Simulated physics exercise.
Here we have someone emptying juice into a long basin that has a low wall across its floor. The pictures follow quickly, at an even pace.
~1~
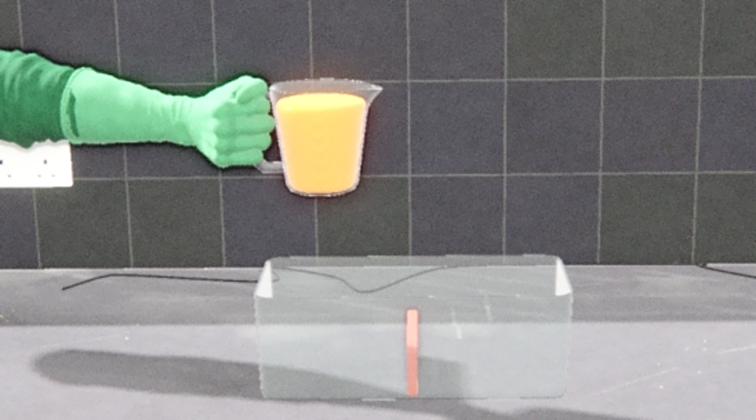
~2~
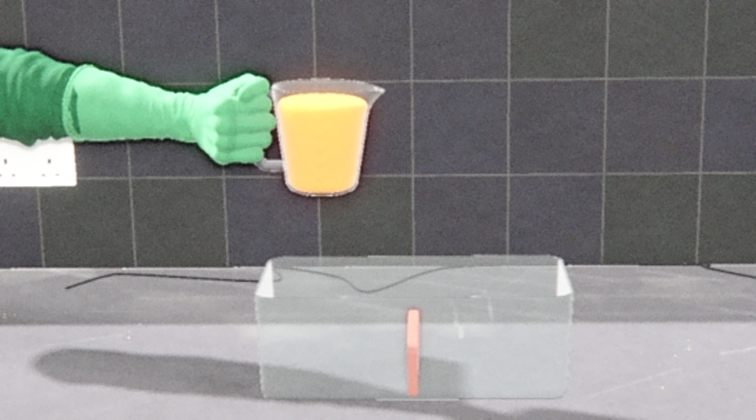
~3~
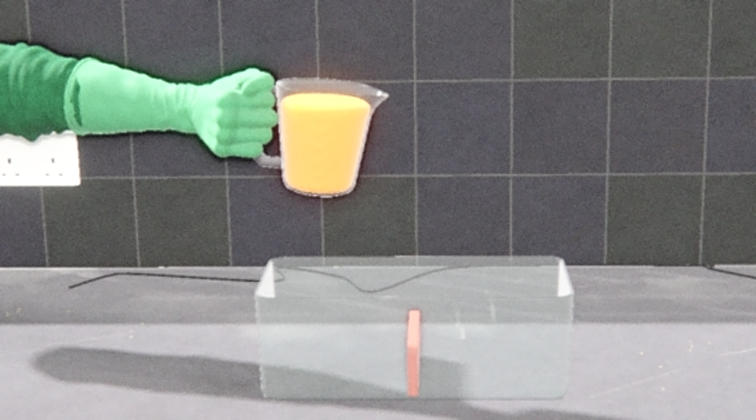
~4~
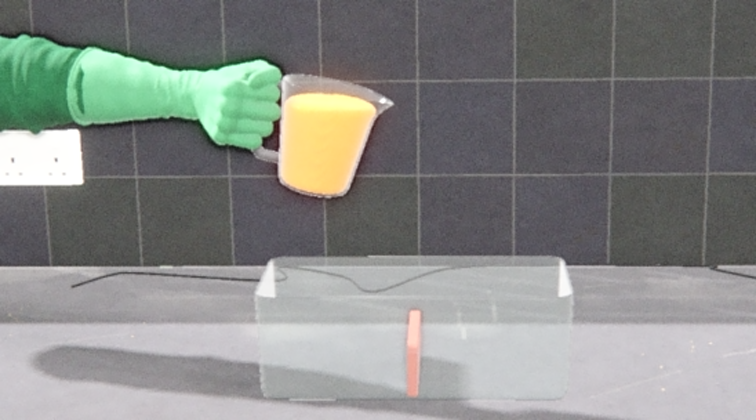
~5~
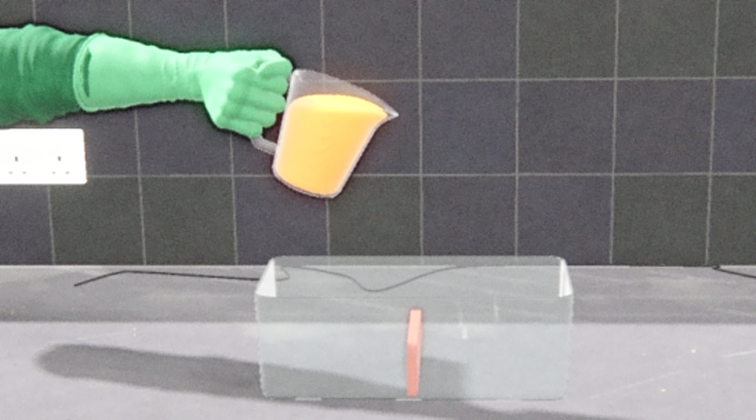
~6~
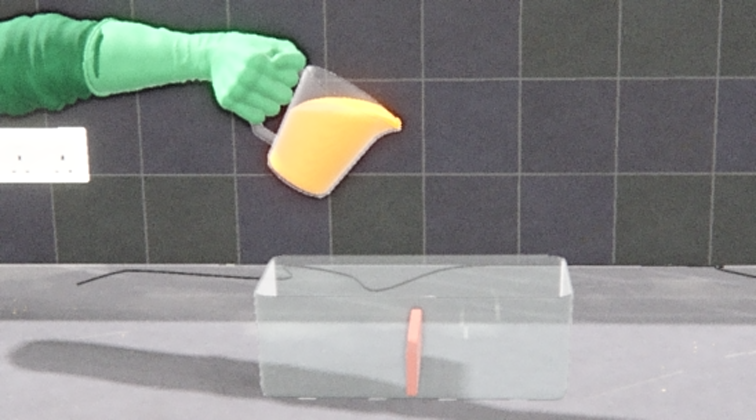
A green-gloved hand reaching in from the left grips a clear jug of orange juice, holding it almost still before tipping it steadily rightward until the juice reaches the spout. Below, a long transparent basin with a low reddish wall across its floor sits on a grey counter. Seen from the side against dark tiles with a white socket at left, the background slides very slightly rightward.
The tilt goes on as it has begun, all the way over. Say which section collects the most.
The right part.
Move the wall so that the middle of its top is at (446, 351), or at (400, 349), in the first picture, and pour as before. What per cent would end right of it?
In turn 40 and 90 in a hundred.
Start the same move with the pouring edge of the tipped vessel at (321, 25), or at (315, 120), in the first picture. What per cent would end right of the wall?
First some 20, then 5 per cent.
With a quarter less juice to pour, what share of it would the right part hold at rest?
About 90 per cent.
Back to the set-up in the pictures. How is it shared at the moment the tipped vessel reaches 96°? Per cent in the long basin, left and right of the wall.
Near 0 on the left, 20 on the right.
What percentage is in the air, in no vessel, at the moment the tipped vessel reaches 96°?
Some 30 per cent.
A moment on, the tilt is 96° and 48 per cent is still to pour, 0 is left of the wall and 19 right of it.
Next, the tilt is 108° and 7 per cent is still to pour, 4 is left of the wall and 73 right of it.
Then the tilt is 108° and 0 per cent is still to pour, 5 is left of the wall and 92 right of it.
Later the tilt is 108° and 0 per cent is still to pour, 7 is left of the wall and 92 right of it.
Finally, 7 per cent lies left of the wall, 92 right of it and 2 outside.
